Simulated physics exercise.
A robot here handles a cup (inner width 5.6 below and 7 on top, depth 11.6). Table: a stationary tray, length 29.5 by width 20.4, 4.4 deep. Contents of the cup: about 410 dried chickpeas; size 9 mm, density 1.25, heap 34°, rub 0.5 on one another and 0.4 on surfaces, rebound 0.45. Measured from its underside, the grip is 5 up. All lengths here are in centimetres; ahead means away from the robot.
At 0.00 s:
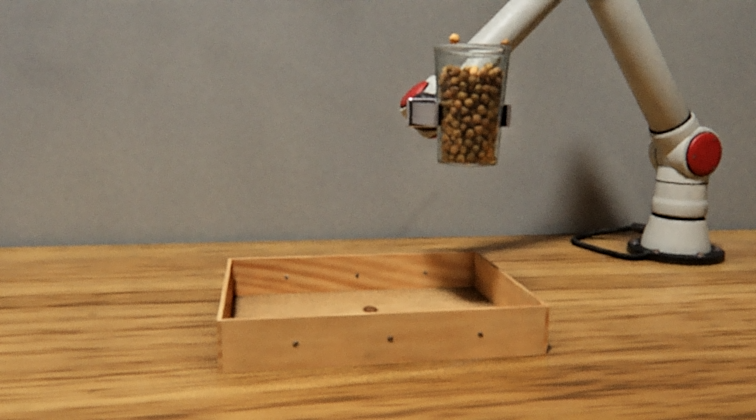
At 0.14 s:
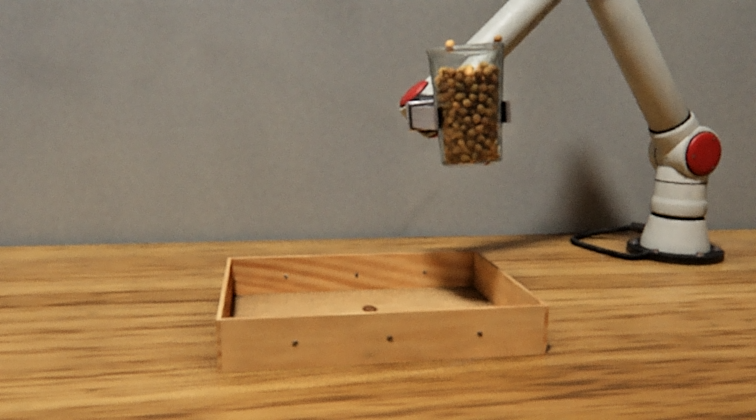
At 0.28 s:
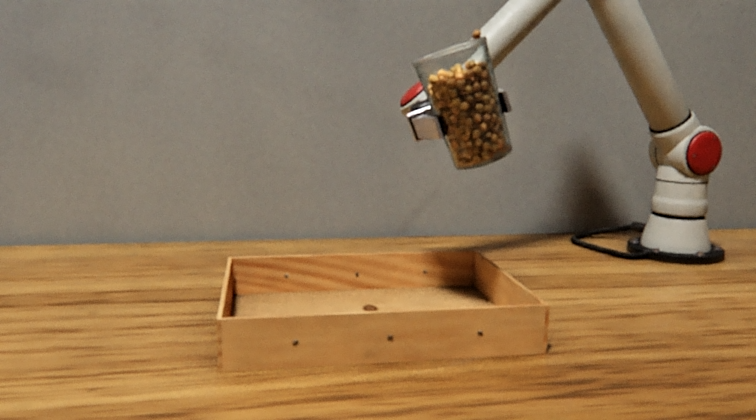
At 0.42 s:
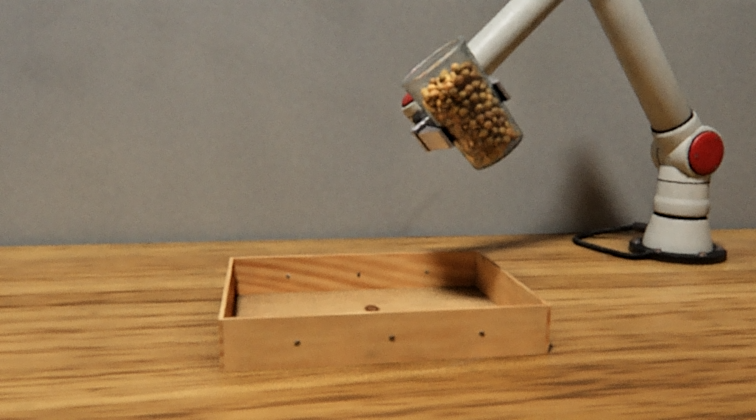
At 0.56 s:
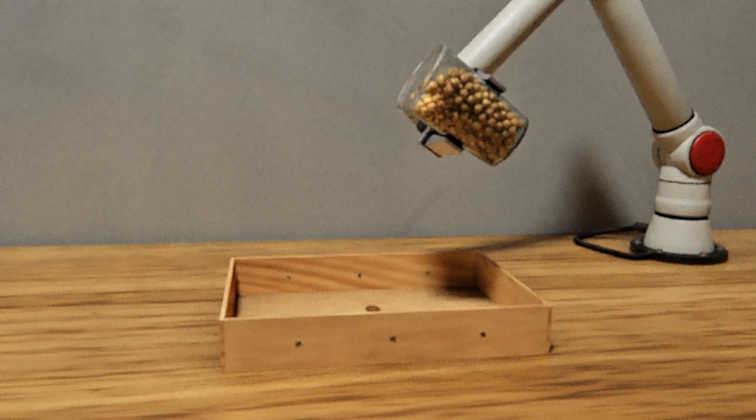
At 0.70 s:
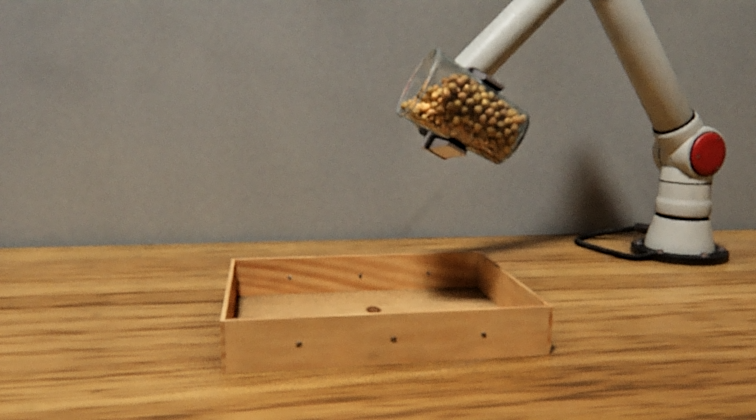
The video shows a white robot arm holding a clear cup full of dried chickpeas above an empty wooden tray, then steadily tilting the cup to the left while the chickpeas shift inside and the tray stays still.
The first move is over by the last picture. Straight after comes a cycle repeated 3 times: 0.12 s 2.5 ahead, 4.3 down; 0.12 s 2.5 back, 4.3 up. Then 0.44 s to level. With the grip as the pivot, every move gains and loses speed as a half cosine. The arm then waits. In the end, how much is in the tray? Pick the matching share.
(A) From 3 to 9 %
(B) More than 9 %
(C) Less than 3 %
From 3 to 9 %.
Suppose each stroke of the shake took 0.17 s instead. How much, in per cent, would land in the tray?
That gives about 0 percent.
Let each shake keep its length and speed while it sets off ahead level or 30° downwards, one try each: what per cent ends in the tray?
You'd get about 35 per cent with the first setting and about 15 per cent with the second.
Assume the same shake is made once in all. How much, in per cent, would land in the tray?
Then about 0 per cent.
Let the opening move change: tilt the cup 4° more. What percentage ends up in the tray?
Roughly 10 percent.
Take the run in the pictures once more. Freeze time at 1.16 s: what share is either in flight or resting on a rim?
About 2 %.
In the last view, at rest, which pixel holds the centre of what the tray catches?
Centre estimate: Around (330, 312).
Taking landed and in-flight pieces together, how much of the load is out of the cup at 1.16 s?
So far around 0 % is out.
After 1.16 s, tilted 61° forward, highest piece 25 above the table; 398 in the cup, 1 in the tray, 7 in flight or on a rim.
After 1.63 s, tilted 33° forward, highest piece 26 above the table; 385 in the cup, 20 in the tray, 1 in flight or on a rim.
After 2.06 s, level, highest piece 28 above the table; 385 in the cup, 21 in the tray.
After 3.11 s, level, highest piece 28 above the table; 385 in the cup, 21 in the tray.
At rest, 385 in the cup, 21 in the tray. That is 5 % in the tray.
